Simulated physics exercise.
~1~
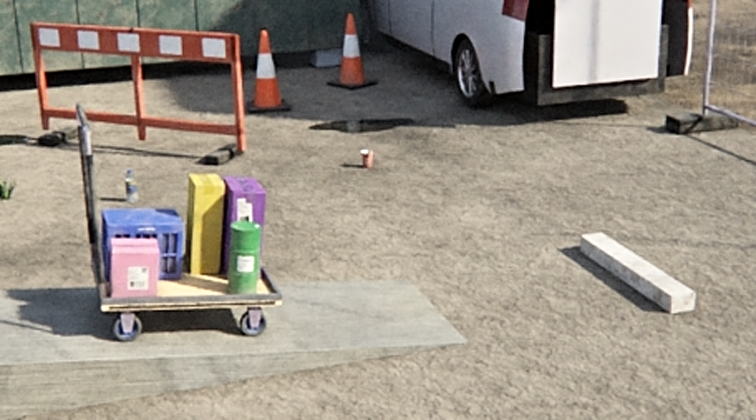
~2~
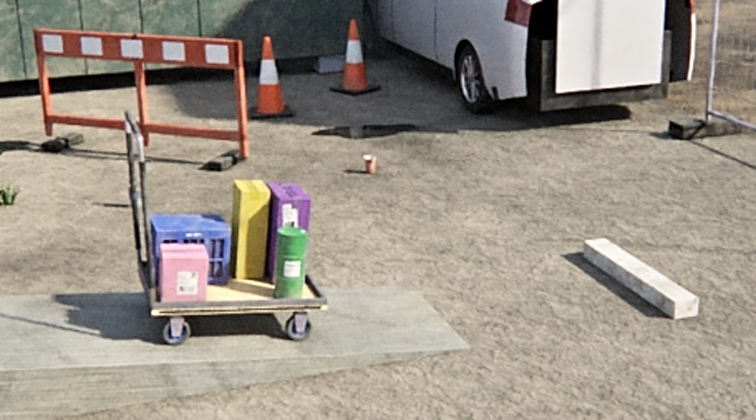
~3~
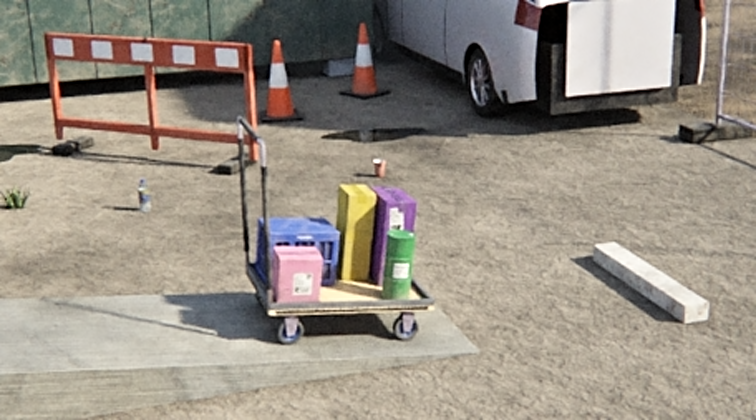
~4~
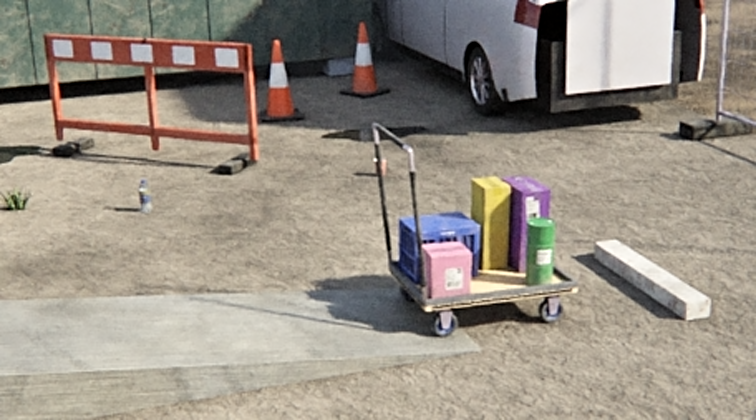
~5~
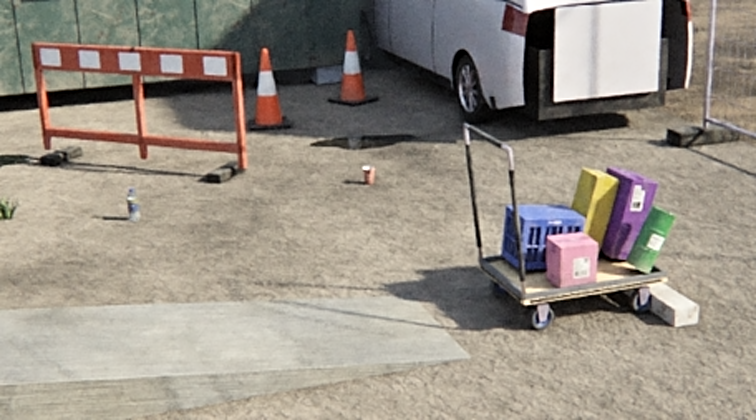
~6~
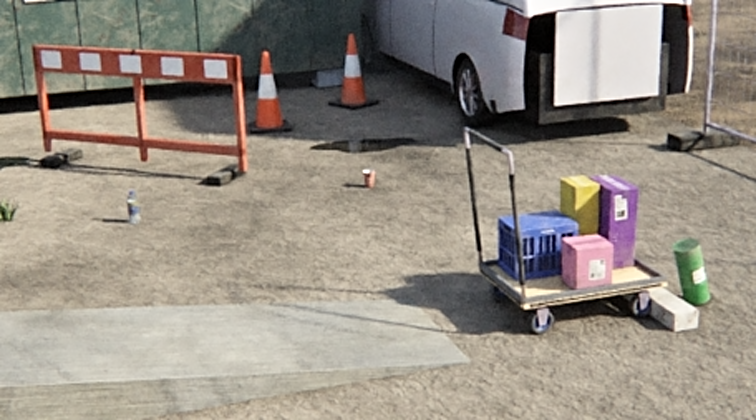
In a gravel yard with an orange and white barrier, traffic cones and a parked white vehicle, a flat trolley carries a blue crate, a pink box, a yellow box, a purple box and a green canister. It rolls to the right down a low ramp, its load standing steady. Leaving the ramp, it continues across level ground toward a pale kerb. At the kerb it stops, and the boxes and canister lurch forward, the canister leaning farthest. The canister drops off the front beyond the kerb, while the crate and three boxes settle back upright on the deck.
